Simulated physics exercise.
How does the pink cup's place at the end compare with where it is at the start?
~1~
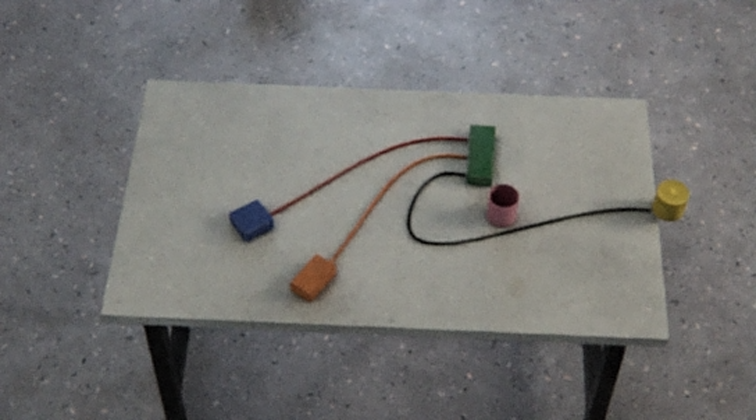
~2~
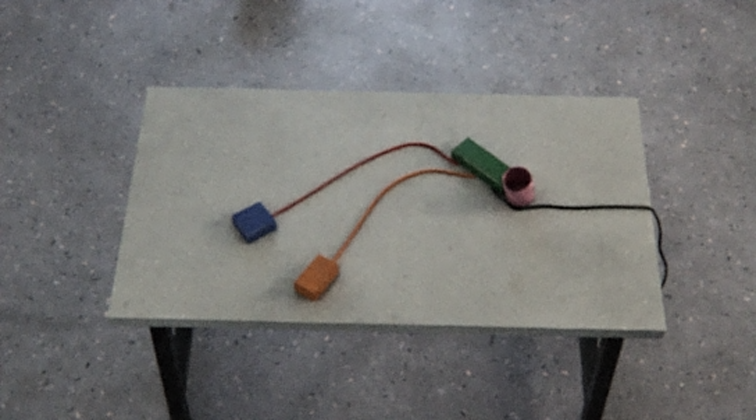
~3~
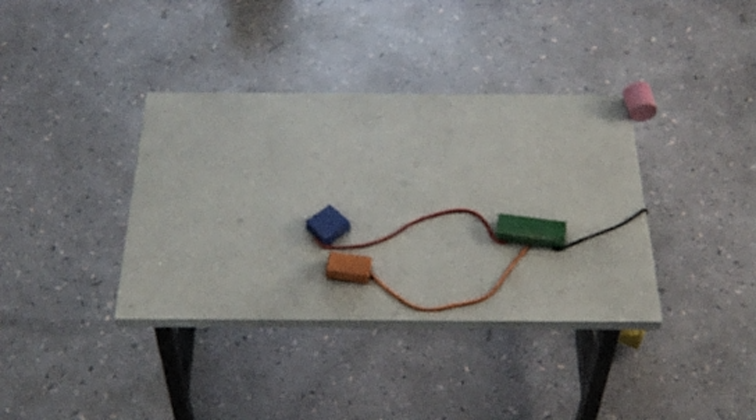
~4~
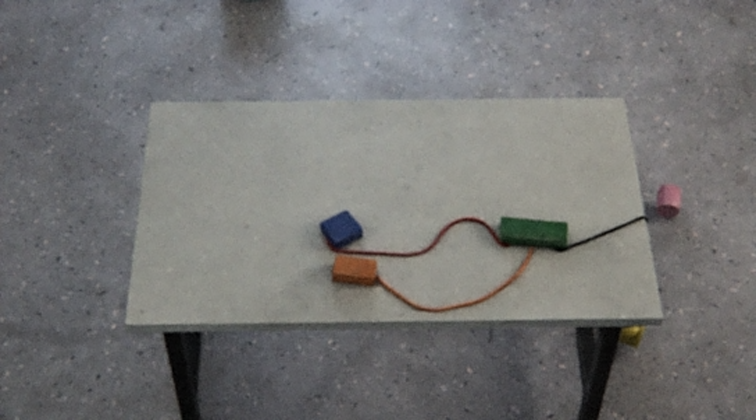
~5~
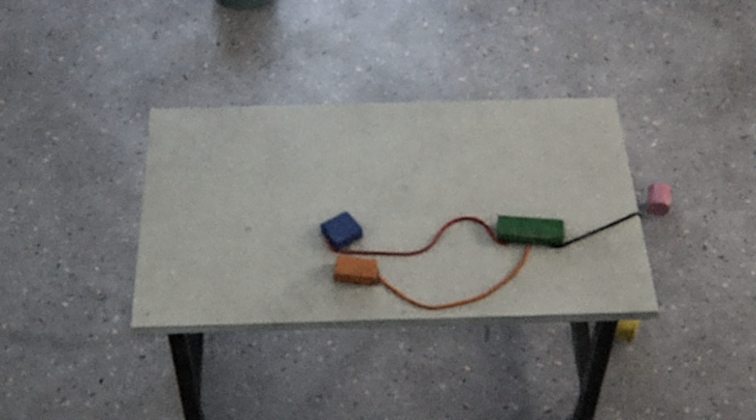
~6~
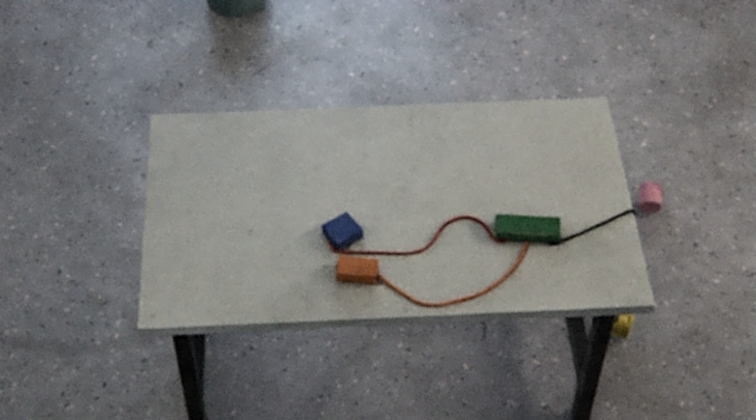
At the start the pink cup stands on the table just below the green strip. By the end it is off the table, beyond the right edge.
